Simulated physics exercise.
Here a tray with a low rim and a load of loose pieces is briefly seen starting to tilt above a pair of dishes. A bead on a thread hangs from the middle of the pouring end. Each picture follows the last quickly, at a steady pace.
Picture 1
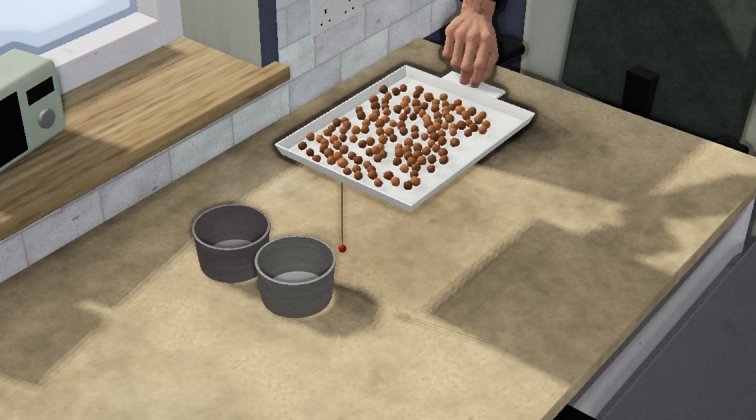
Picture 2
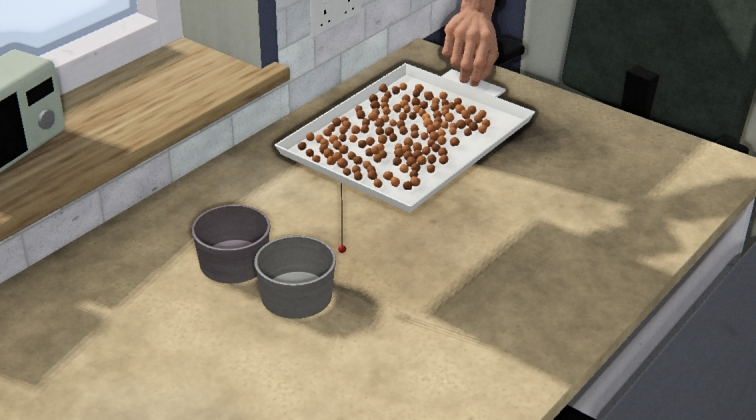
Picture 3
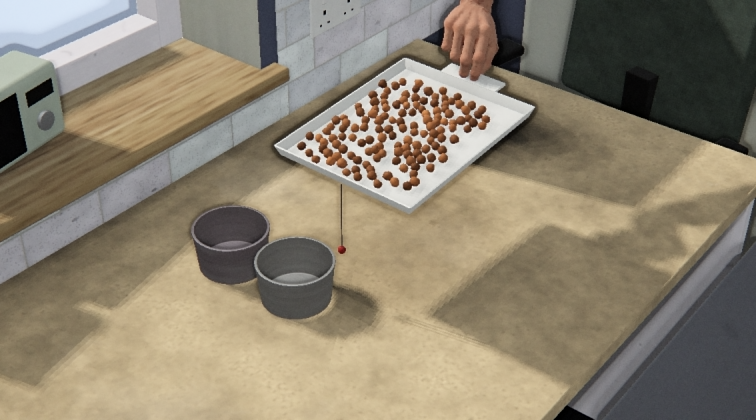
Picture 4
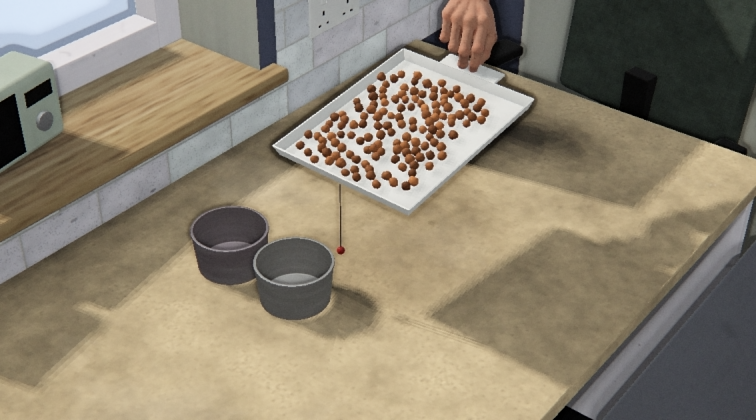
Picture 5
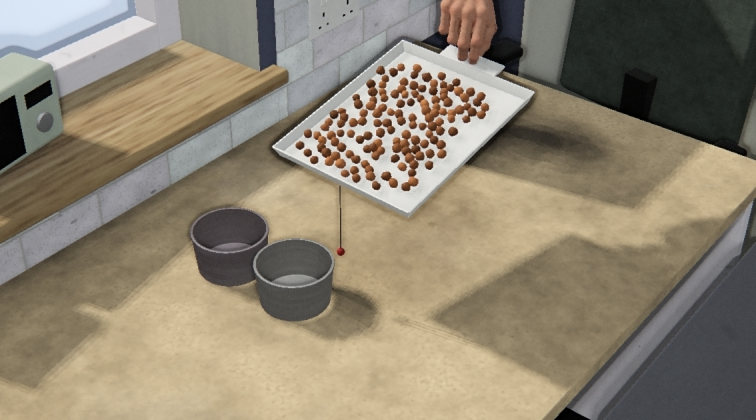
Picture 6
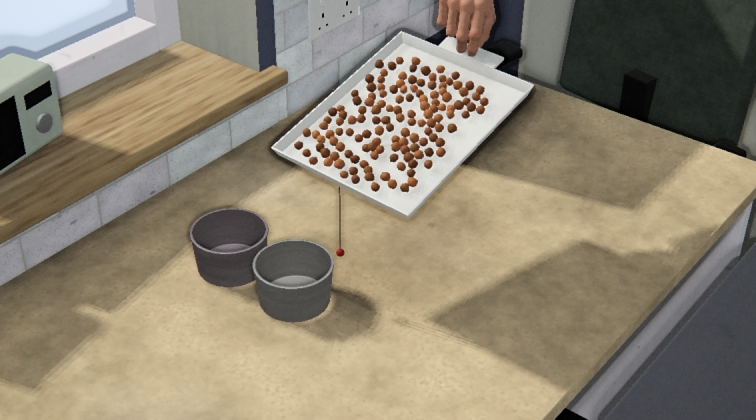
On a sunlit kitchen counter, a hand slowly tilting a white tray of hazelnuts by its handle near two empty grey dishes.
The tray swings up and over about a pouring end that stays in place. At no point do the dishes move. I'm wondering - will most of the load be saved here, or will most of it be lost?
By the end, the dishes are holding not even half of the load, I'd say.
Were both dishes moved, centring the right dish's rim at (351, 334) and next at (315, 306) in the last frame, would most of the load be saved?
For the earlier try a smaller portion is kept, for the later one a smaller portion.
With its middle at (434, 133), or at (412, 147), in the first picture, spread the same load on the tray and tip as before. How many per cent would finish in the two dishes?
It would be roughly 10 per cent for the first and roughly 20 per cent for the second.
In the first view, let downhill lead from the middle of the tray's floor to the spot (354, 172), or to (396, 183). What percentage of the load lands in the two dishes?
About 60 % and about 0 %.
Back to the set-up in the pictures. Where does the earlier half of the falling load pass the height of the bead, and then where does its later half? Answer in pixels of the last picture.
Initially about (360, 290); subsequently about (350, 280).
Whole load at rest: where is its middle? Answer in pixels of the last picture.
Close to (357, 344).
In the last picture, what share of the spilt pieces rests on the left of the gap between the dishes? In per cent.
I make it about 10 percent or so.
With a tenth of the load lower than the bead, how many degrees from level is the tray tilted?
It's turned some 80 degrees by then.
Soon after the last picture, tray tipped steeply; nearly all on the tray; a stray few outside both; a stray few in the air.
A little later, tray tipped right over; a stray few on the tray; about a quarter in the right dish; most outside both; a small part in the air.
Later still, tray tipped past a quarter turn; about a quarter in the right dish; most outside both.
At rest, tray tipped past a quarter turn; about a quarter in the right dish; none in the left dish; most outside both.
